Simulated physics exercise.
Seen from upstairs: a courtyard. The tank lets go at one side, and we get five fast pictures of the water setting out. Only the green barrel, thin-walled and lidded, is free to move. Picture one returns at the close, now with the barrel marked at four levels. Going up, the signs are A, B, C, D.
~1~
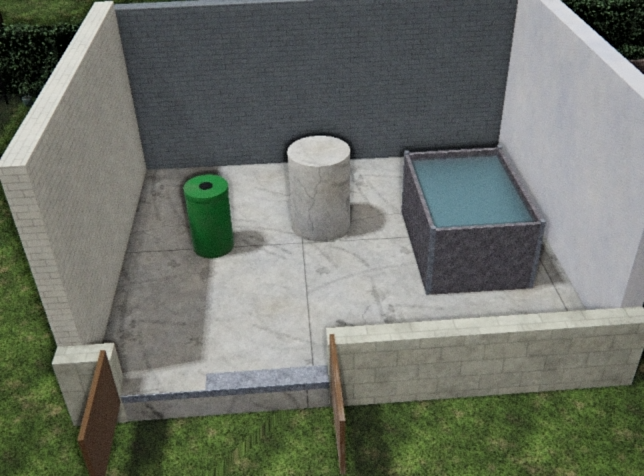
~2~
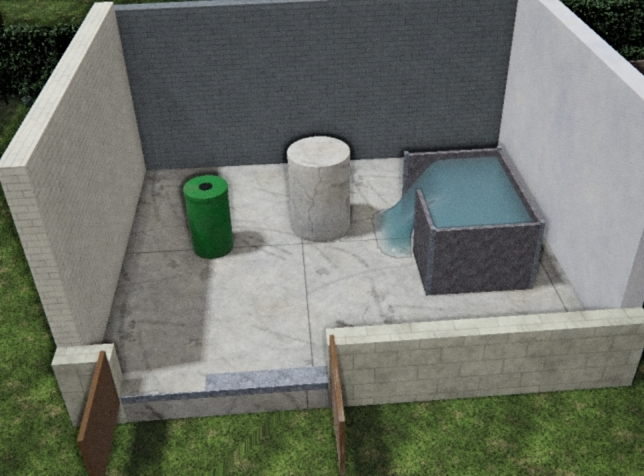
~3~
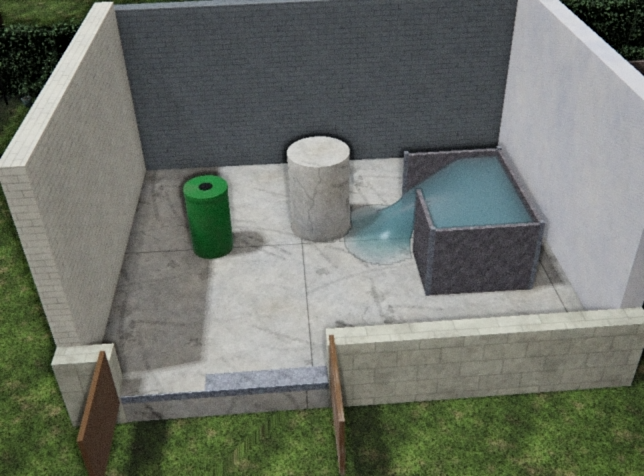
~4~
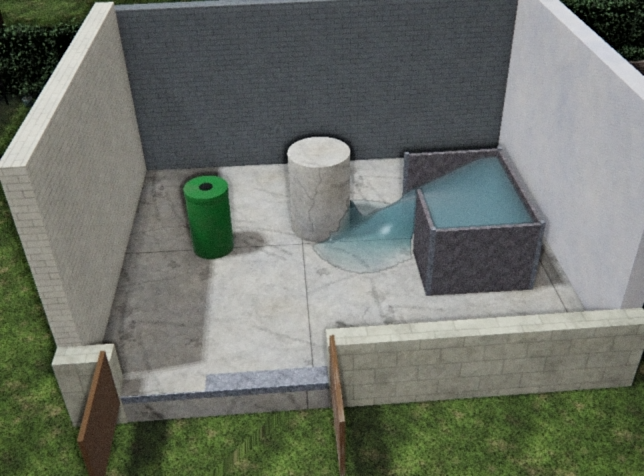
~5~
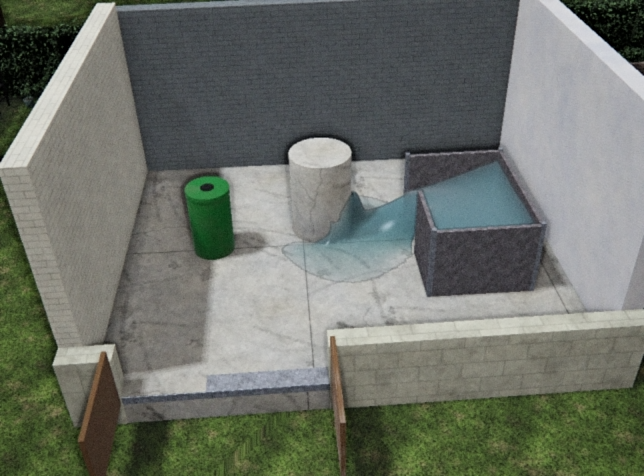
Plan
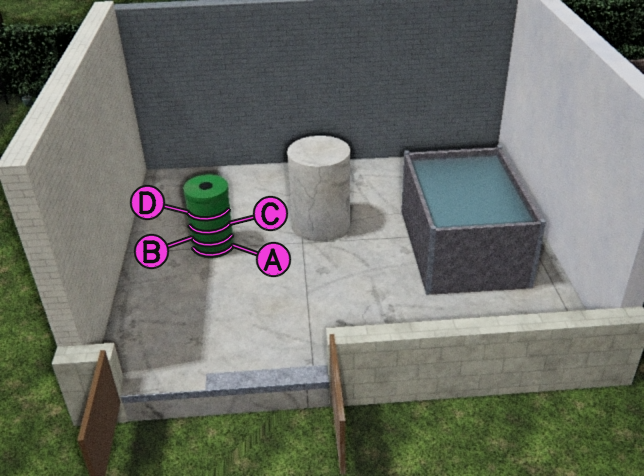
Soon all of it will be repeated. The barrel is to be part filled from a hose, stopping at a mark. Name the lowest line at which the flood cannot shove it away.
I would pick mark A.
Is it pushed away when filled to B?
No, not at all.
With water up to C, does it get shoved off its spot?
No.
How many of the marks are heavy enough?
All of them.
In magenta, A at (212, 254); B at (211, 244); C at (209, 232); D at (207, 218); from the bottom up A, B, C, D.
With A, it does not move.
With B, it does not move.
With C, it does not move.
With D, it does not move.
